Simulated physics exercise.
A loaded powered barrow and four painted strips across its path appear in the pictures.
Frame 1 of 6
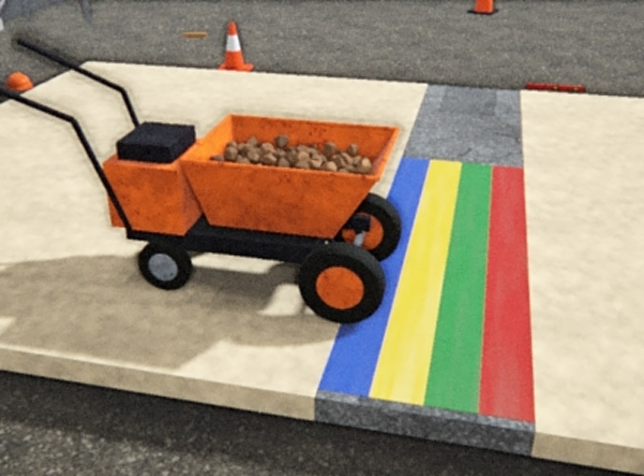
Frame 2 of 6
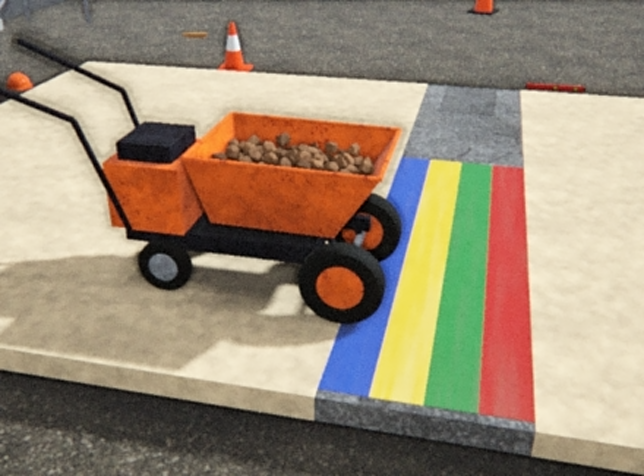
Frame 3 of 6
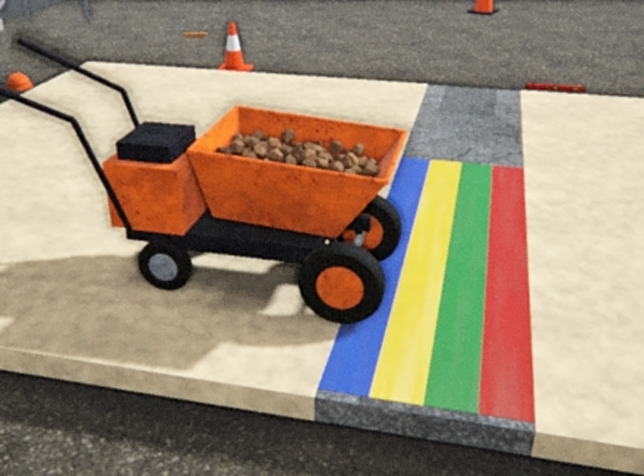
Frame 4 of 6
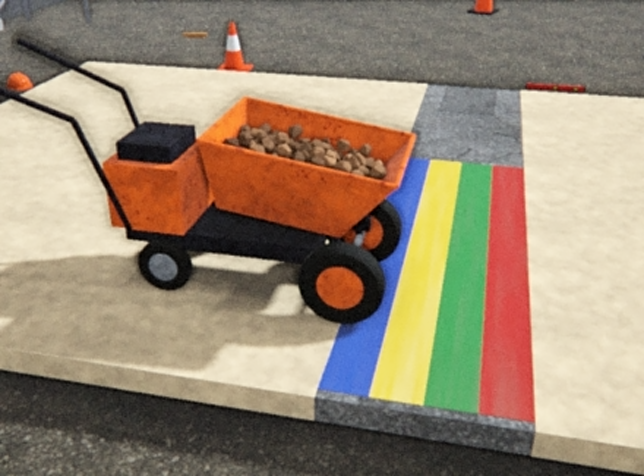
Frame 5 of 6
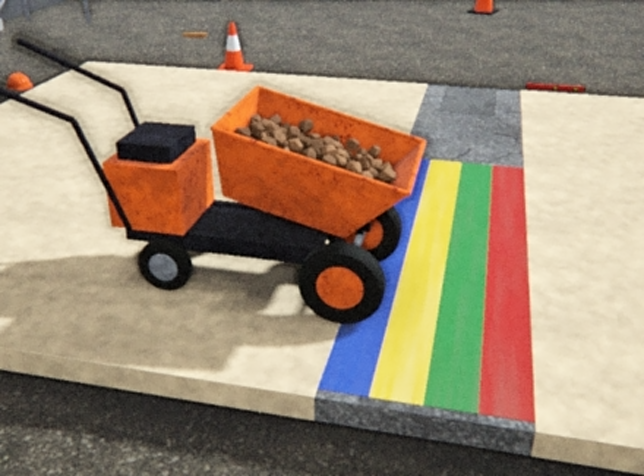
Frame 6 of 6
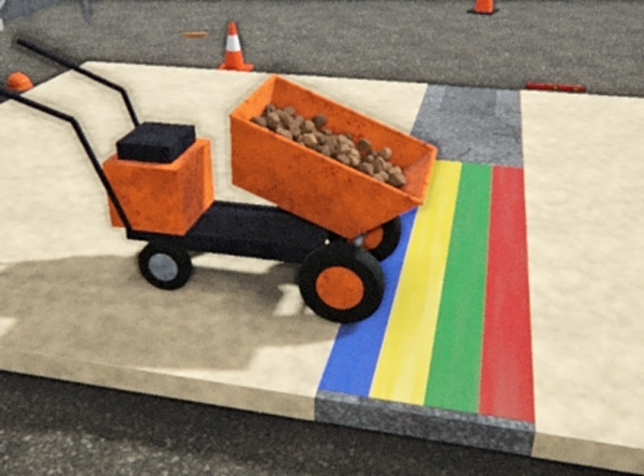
The orange skip of clay clods tilts gradually forward to the right on the still barrow.
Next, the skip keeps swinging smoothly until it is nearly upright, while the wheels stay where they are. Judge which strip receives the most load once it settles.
The strip receiving the most is the red one.
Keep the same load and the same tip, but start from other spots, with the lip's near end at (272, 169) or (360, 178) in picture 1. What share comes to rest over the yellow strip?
Near 30 and 0 percent respectively.
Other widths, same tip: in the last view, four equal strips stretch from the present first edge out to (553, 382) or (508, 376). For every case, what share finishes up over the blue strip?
Shares in order: Close to 0 %; close to 0 %.
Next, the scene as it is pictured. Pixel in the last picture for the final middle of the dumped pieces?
Around (519, 304).
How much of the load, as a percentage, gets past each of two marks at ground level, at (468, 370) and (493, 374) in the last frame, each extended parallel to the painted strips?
First roughly 70 percent, then 60 percent.
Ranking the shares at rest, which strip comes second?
Rank 2: The green one.
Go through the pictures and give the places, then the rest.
Lip of the skip near (377, 179), level; top of the load near (292, 157), clay clods; blue strip near (356, 350); yellow strip near (405, 357); green strip near (455, 364); red strip near (507, 371), in the first frame.
Lip of the skip near (379, 180), tipped barely; top of the load near (293, 156), in the second frame.
Lip of the skip near (386, 183), tipped barely; top of the load near (286, 152), in the third frame.
Lip of the skip near (396, 187), tipped a little; top of the load near (277, 154), in the fourth frame.
Lip of the skip near (408, 194), tipped a little; top of the load near (264, 145), in the fifth frame.
Lip of the skip near (421, 203), tipped clearly; top of the load near (278, 137); blue strip near (356, 350); yellow strip near (405, 357); green strip near (455, 364); red strip near (507, 371), in the sixth frame.
Shortly afterwards, skip tipped steeply; the whole lot in the skip.
Next, skip tipped right over; the bulk in the skip; only a few over the green strip; a little over the red strip; only a few falling; only a few off the paint.
Some moments later, skip tipped right over; near a third in the skip; a little over the green strip; near a third over the red strip; near a quarter off the paint.
In the end, skip tipped right over; near a quarter in the skip; none at all over the blue strip; none at all over the yellow strip; a little over the green strip; near a third over the red strip; near a quarter off the paint.
